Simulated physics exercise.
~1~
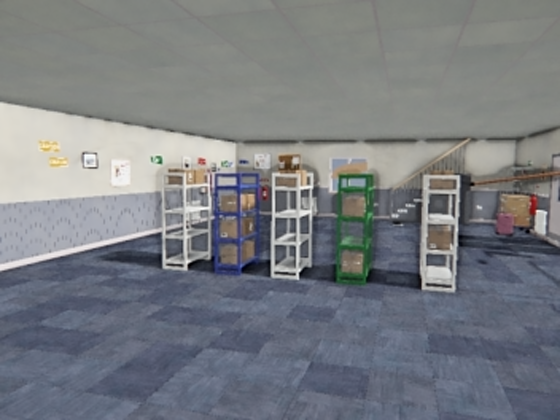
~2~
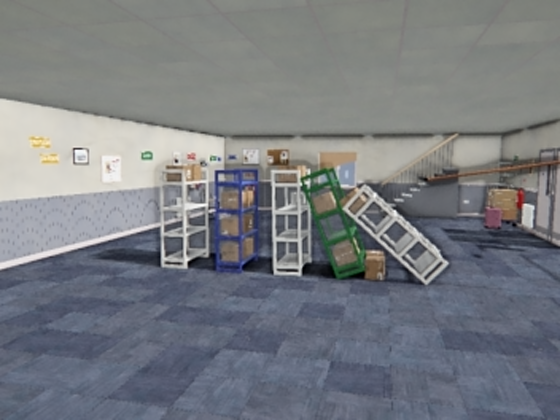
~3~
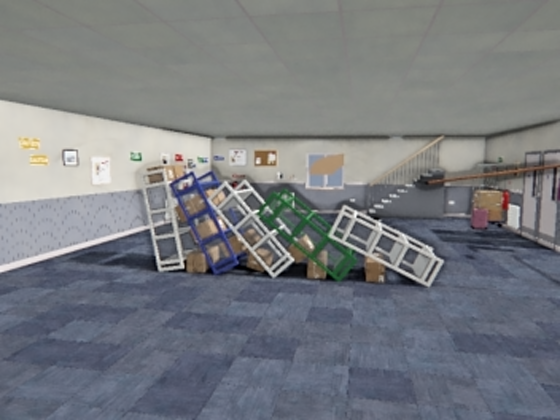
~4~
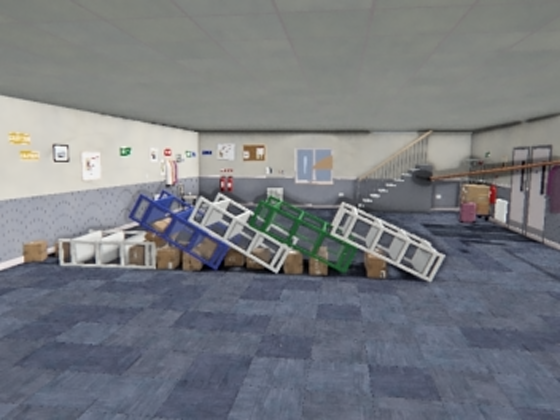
In a wide room with blue carpet tiles and a staircase at the back, five open shelving racks stand in a row, three white, one blue and one green, holding brown cartons. The white rack at the right end tips over to the right, and the green one leans after it as cartons drop. The middle white rack and the blue one follow, slanting onto their neighbours while more boxes spill. Last, the white rack at the left end topples the opposite way and lies flat on the floor. The other four rest steeply tilted in an overlapping line among scattered cartons, none left upright.
